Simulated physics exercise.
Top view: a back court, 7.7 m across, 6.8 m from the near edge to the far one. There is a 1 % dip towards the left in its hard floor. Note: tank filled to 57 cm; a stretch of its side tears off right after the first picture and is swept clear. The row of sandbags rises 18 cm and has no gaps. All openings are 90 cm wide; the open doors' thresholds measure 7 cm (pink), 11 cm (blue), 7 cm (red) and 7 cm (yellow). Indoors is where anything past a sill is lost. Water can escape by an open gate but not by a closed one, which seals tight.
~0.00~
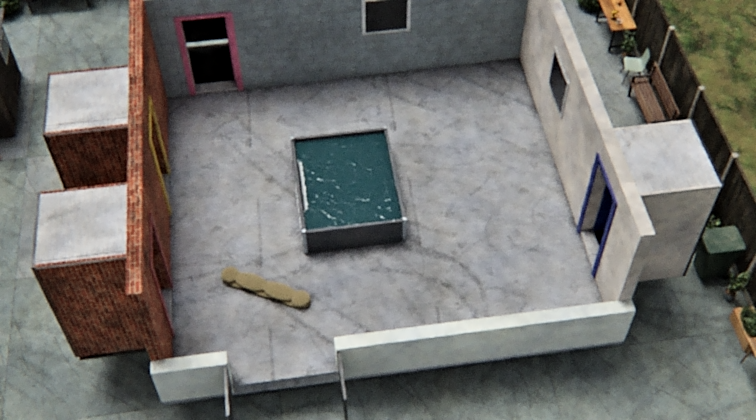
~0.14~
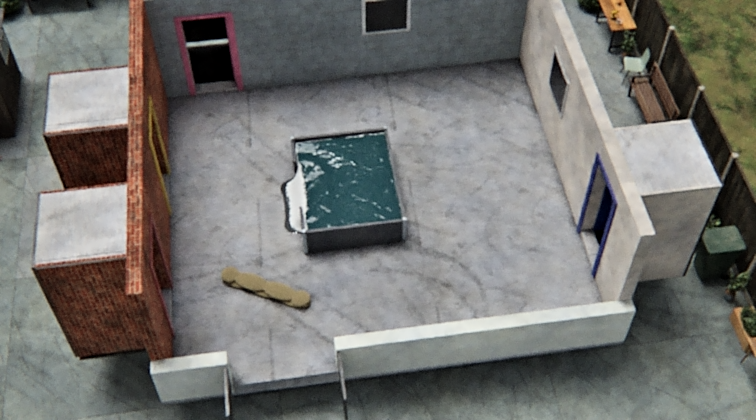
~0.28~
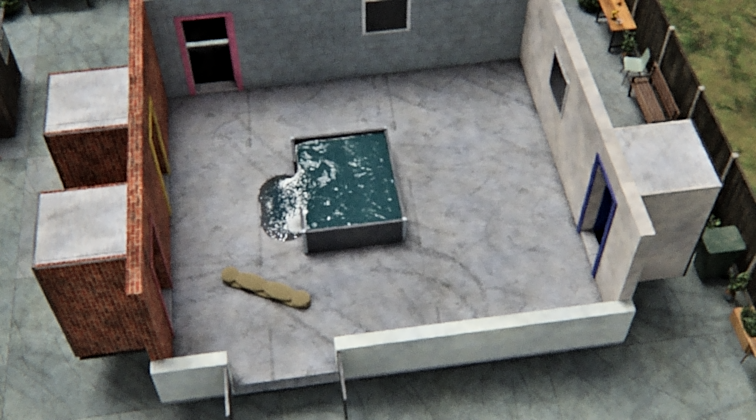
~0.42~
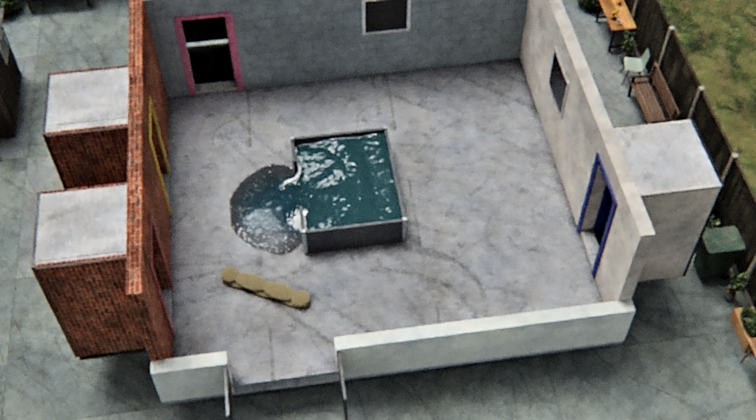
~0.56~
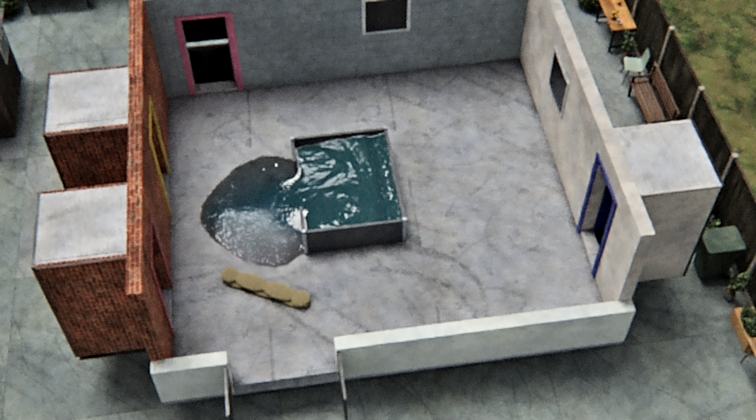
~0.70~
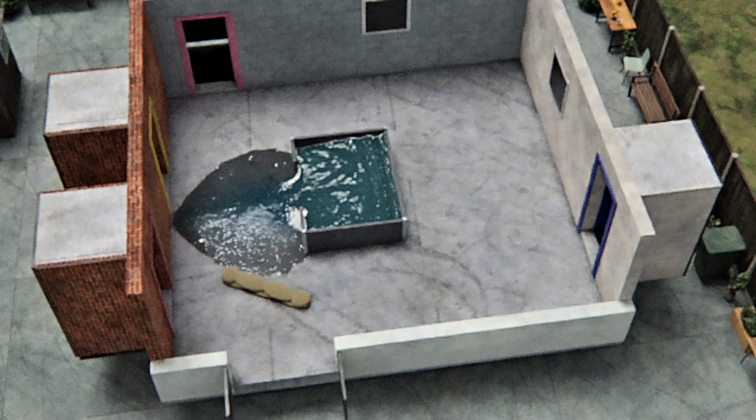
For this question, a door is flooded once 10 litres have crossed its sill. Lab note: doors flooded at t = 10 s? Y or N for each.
Pink door Y, blue door N, red door Y, yellow door Y.
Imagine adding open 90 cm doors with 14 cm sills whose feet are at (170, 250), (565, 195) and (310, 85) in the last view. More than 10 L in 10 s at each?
In sequence the answers are more than that, less than that and less than that.
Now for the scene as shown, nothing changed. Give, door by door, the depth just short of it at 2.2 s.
Depths in cm: Pink 0, blue 0, red 13, yellow 25.
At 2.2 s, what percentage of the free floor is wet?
Close to 20 in a hundred.
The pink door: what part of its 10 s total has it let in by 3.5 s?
Around 5 percent.
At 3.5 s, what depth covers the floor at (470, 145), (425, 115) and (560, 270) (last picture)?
0, 0 and 0 cm.
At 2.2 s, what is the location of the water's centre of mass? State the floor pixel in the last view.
Centre: Roughly (290, 208) px.
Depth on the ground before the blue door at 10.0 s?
Around 0.0 cm there.
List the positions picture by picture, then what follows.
The tank at (347, 180) is whole and still, 57 cm deep, in the first picture.
The front is at (298, 230), 0.6 m from the gap at (301, 199); 0.2 m2 of floor is under water; 57 cm left at the back of the tank, in the second picture.
Water pours out at (301, 200) and has run 0.9 m, to (268, 185); typically 10 cm deep outside, 57 cm at the tank's back, in the third picture.
The front is at (237, 225), 1.3 m from the gap at (301, 200); 1.9 m2 of floor is under water; 56 cm left at the back of the tank, in the fourth picture.
Water pours out at (301, 199) and has run 1.9 m, to (205, 217); typically 5 cm deep outside, 51 cm at the tank's back, in the fifth picture.
Water pours out at (301, 199) and has run 2.4 m, to (180, 227); typically 4 cm deep outside, 47 cm at the tank's back, in the sixth picture.
After 1.4 s water covers 15 % of the floor and is deepest (31 cm) near (292, 208); pink door not reached, blue door not reached, red door not reached, yellow door 18 cm at the sill, 30 L in.
After 2.2 s water covers 20 % of the floor and is deepest (29 cm) near (171, 231); pink door not reached, blue door not reached, red door 13 cm at the sill, 8 L in, yellow door 25 cm at the sill, 122 L in.
After 3.5 s water covers 30 % of the floor and is deepest (22 cm) near (168, 103); pink door 12 cm at the sill, 3 L in, blue door not reached, red door 10 cm at the sill, 25 L in, yellow door 17 cm at the sill, 219 L in.
After 6.0 s water covers 50 % of the floor and is deepest (16 cm) near (168, 103); pink door 11 cm at the sill, 30 L in, blue door not reached, red door 7 cm at the sill, 34 L in, yellow door 12 cm at the sill, 300 L in.
After 10.0 s water covers 75 % of the floor and is deepest (10 cm) near (174, 381); pink door 8 cm at the sill, 47 L in, blue door not reached, red door 7 cm at the sill, 37 L in, yellow door 8 cm at the sill, 326 L in.
